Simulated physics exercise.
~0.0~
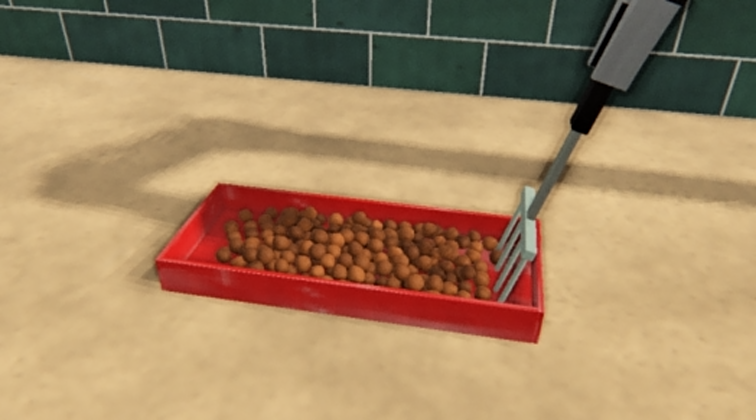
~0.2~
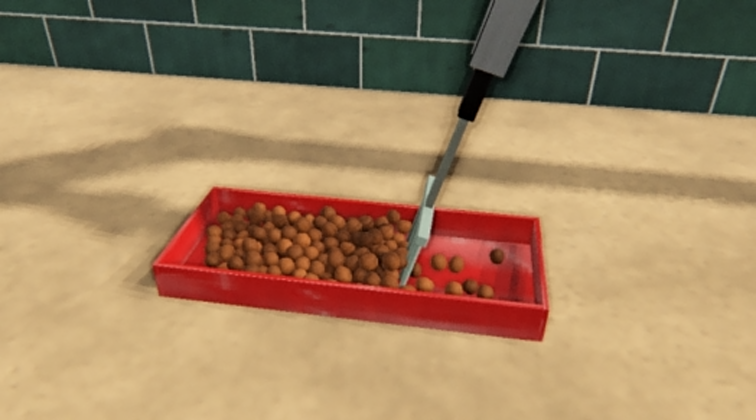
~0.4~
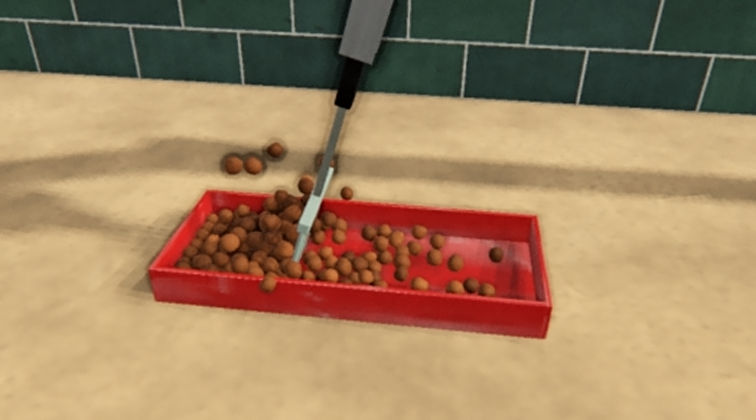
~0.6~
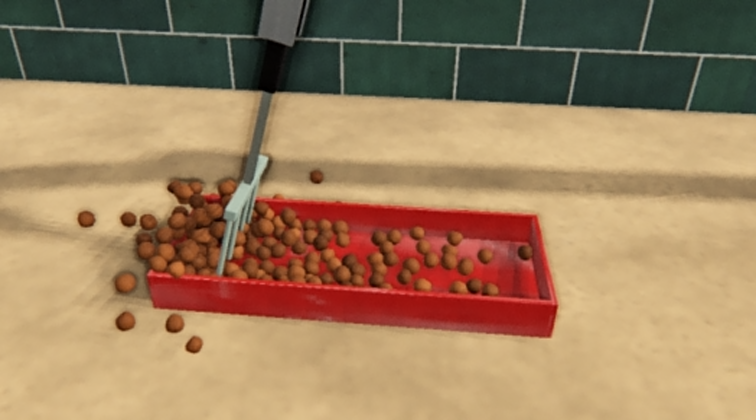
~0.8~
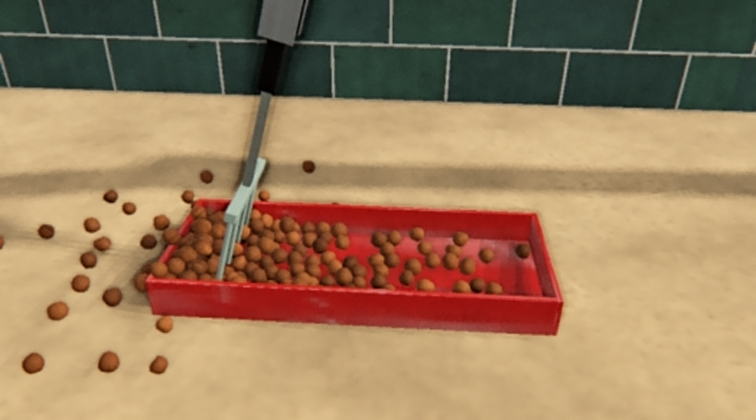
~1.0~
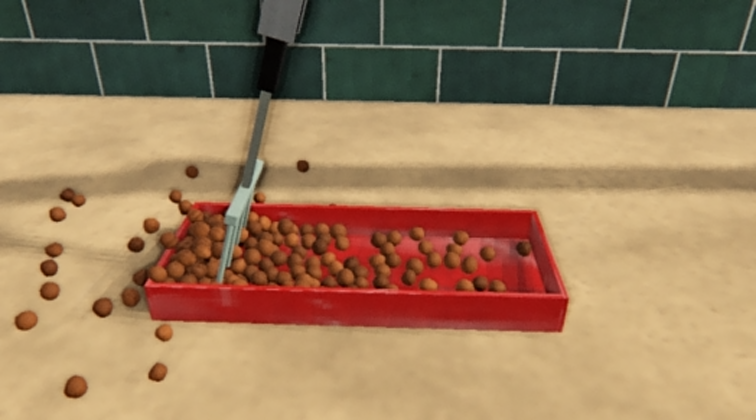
Rake pushing brown hazelnuts leftward along a red trough, heaping them at the left end until some spill and scatter outside.
